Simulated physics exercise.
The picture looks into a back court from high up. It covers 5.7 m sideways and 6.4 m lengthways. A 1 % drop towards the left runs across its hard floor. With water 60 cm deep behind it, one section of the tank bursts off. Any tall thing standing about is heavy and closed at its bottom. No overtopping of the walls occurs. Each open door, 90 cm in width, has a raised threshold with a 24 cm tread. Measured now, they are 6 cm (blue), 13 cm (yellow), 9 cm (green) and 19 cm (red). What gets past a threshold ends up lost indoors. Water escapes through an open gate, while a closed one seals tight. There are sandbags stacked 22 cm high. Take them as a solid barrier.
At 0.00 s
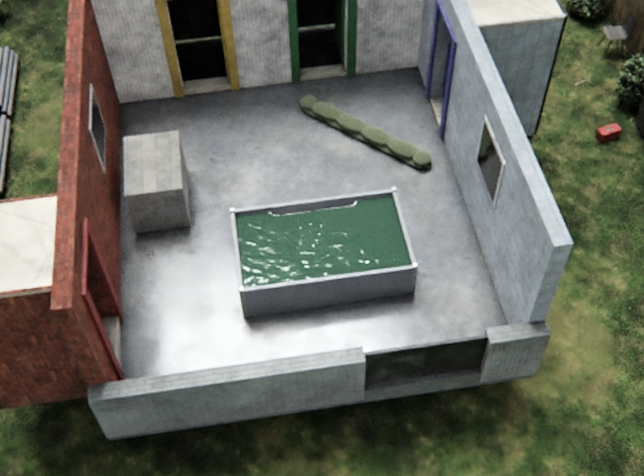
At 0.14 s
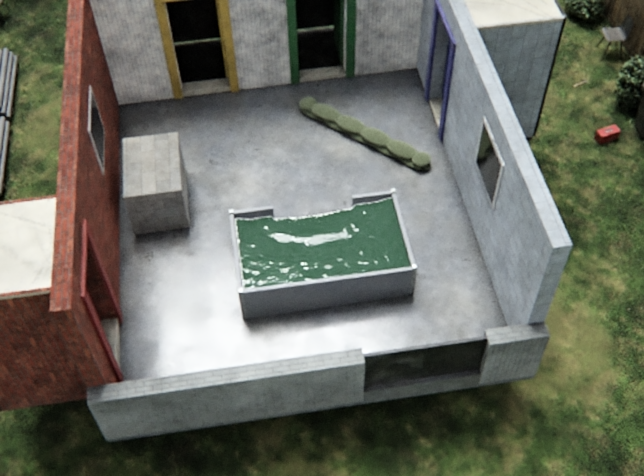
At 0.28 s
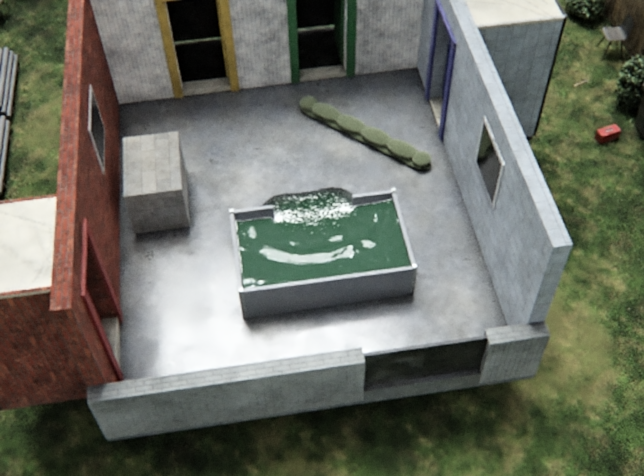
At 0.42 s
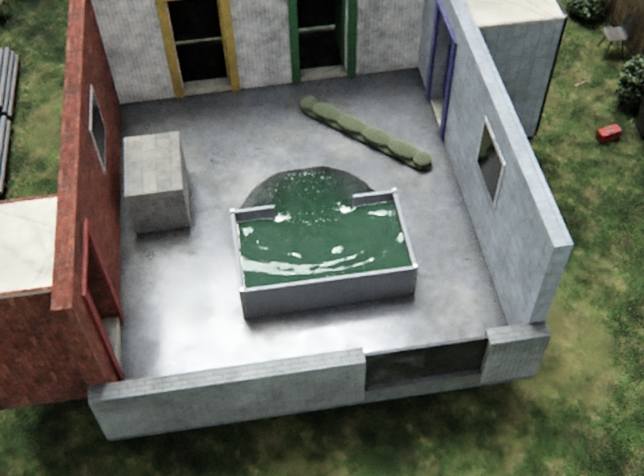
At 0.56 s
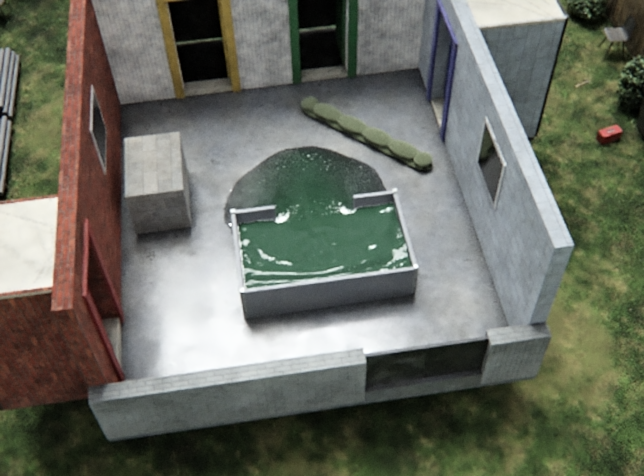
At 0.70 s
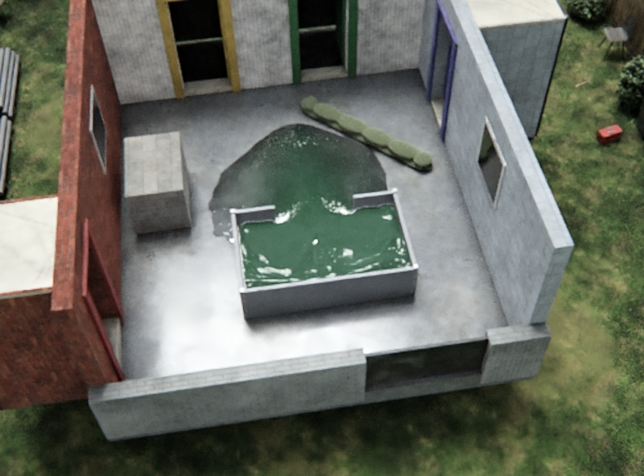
A grey tank opens on its far side and green water spreads across the court floor.
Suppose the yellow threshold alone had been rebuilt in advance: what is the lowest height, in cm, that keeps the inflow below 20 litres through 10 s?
About 18 cm.
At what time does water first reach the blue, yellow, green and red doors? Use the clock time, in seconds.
Door blue: 3.4 seconds; door yellow: 1.5 seconds; door green: 1.5 seconds; door red: 4.5 seconds.
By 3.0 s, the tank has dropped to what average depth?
Averaged depth comes out at about 23 cm.
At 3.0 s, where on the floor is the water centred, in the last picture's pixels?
Around (282, 184).
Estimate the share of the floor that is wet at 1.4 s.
Approximately 30 % of it.
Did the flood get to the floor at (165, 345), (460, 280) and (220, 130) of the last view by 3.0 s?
In order: Untouched, untouched, soaked.
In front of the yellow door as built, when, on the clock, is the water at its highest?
It peaks around 1.8 s.
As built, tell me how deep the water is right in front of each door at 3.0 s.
In cm: Blue 0, yellow 20, green 5, red 0.
After 1.4 s water covers 30 % of the floor, deepest (34 cm) near (265, 90); it has not reached the yellow door.
After 3.0 s water covers 50 % of the floor, deepest (38 cm) near (141, 105); 20 cm at the yellow door, 36 litres in over its 13 cm threshold.
After 10.0 s water covers 95 % of the floor, deepest (12 cm) near (143, 175); 8 cm at the yellow door, 74 litres in over its 13 cm threshold.
At the yellow door as built, the water arrived by 1.5 s and peaked near 22 cm at 1.8 s.
Run again over the same 10 s with other heights there, 47 litres in over 15 cm, 11 litres over 20 cm. The limit of 20 litres is kept from about 18 cm up.
